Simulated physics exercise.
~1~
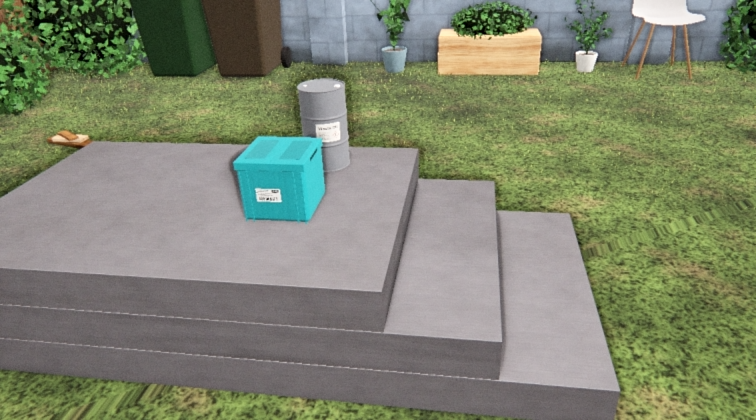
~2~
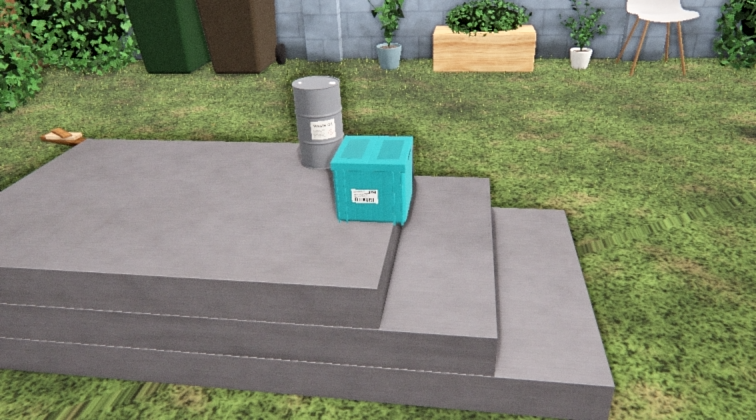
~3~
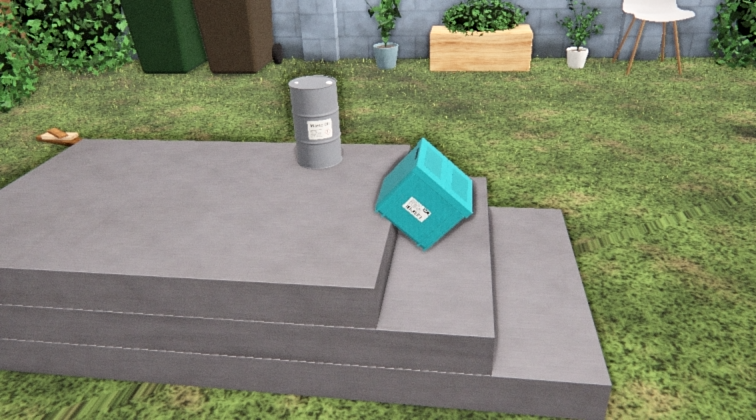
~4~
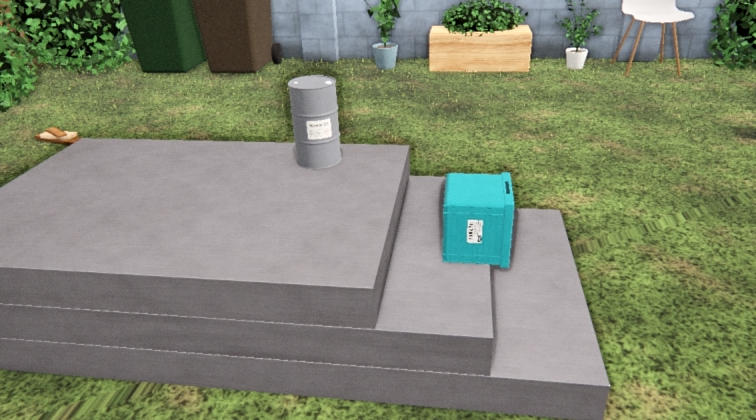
Turquoise tote sliding right across a grey landing past a grey canister, tipping over the edge and ending on its side on the steps.
